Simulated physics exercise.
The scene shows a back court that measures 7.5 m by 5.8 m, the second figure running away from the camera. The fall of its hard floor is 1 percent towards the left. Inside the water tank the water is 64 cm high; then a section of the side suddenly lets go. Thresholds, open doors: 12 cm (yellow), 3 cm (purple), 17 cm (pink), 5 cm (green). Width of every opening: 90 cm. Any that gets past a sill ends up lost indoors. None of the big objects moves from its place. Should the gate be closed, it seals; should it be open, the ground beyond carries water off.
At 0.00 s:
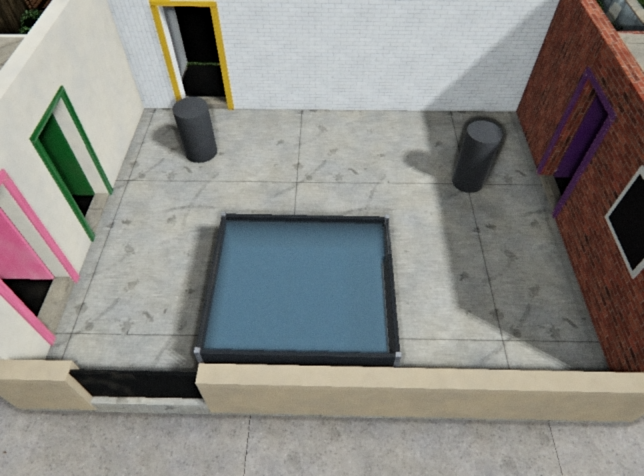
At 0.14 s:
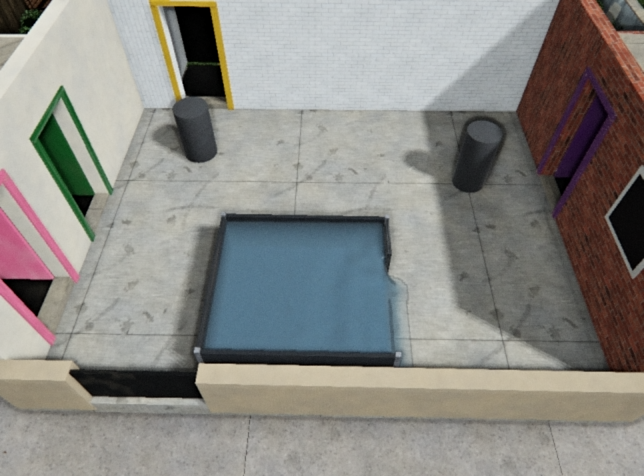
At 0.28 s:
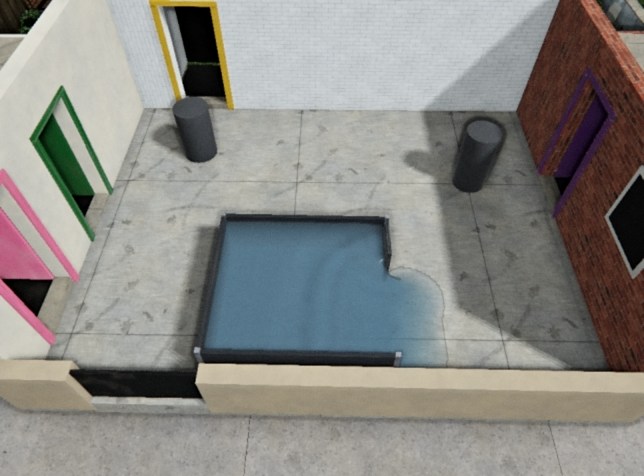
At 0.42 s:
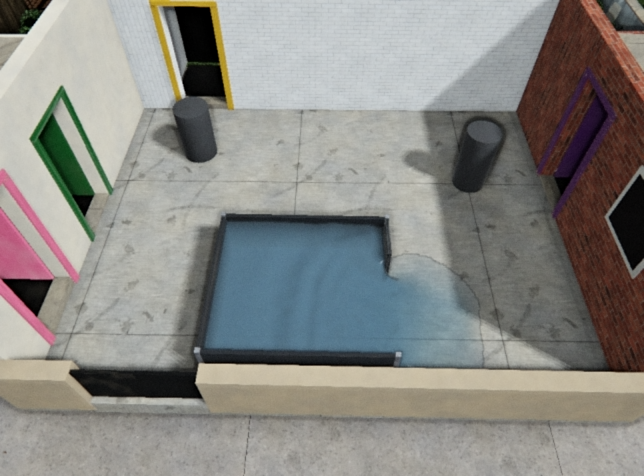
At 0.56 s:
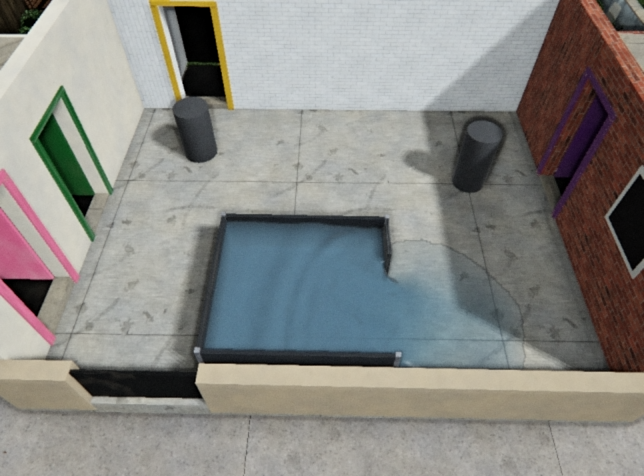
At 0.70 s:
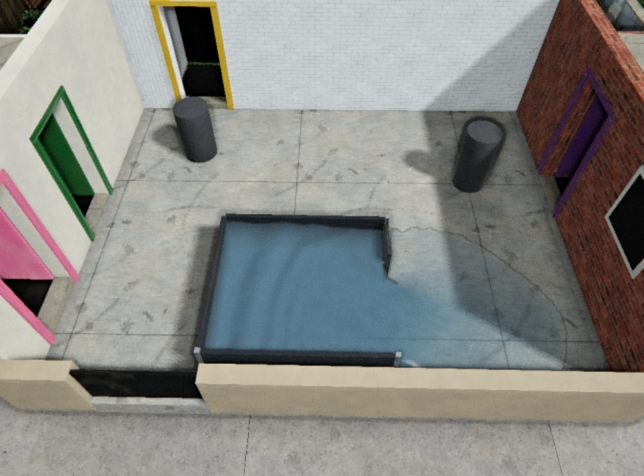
A walled courtyard with a square tank of blue water sat still at first, then water broke out through the tank's right side and spread in a widening sheet across the concrete toward the brick wall.
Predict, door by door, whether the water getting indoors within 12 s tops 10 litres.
In the end the yellow door undershoots the limit. The purple door overshoots the limit. The pink door undershoots the limit. The green door overshoots the limit.
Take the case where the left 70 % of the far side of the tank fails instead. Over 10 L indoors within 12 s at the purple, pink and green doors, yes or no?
Compared with the limit, purple is higher, pink is lower and green is higher.
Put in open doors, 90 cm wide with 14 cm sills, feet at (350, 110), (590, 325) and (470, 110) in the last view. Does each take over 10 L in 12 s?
In that order: Short of it, beyond it, beyond it.
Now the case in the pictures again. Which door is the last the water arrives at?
Green.
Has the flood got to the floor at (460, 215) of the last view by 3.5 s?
By then the spot is drenched.
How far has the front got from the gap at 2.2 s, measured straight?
About 4.4 m out.
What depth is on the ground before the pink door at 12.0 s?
It's some 11.5 centimetres deep.
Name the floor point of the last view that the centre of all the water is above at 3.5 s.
(426, 279).
After 1.4 s water covers 20 % of the floor and is deepest (52 cm) near (606, 394); yellow door not reached, purple door not reached, pink door not reached, green door not reached.
After 2.2 s water covers 20 % of the floor and is deepest (46 cm) near (601, 380); yellow door not reached, purple door 9 cm at the sill, 2 L in, pink door not reached, green door not reached.
After 3.5 s water covers 35 % of the floor and is deepest (32 cm) near (482, 112); yellow door not reached, purple door 10 cm at the sill, 29 L in, pink door not reached, green door not reached.
After 7.0 s water covers 80 % of the floor and is deepest (26 cm) near (153, 109); yellow door 7 cm at the sill, 0 L in, purple door 9 cm at the sill, 82 L in, pink door 2 cm at the sill, 0 L in, green door not reached.
After 12.0 s water covers 95 % of the floor and is deepest (18 cm) near (206, 360); yellow door 10 cm at the sill, 2 L in, purple door 6 cm at the sill, 137 L in, pink door 11 cm at the sill, 0 L in, green door 9 cm at the sill, 57 L in.
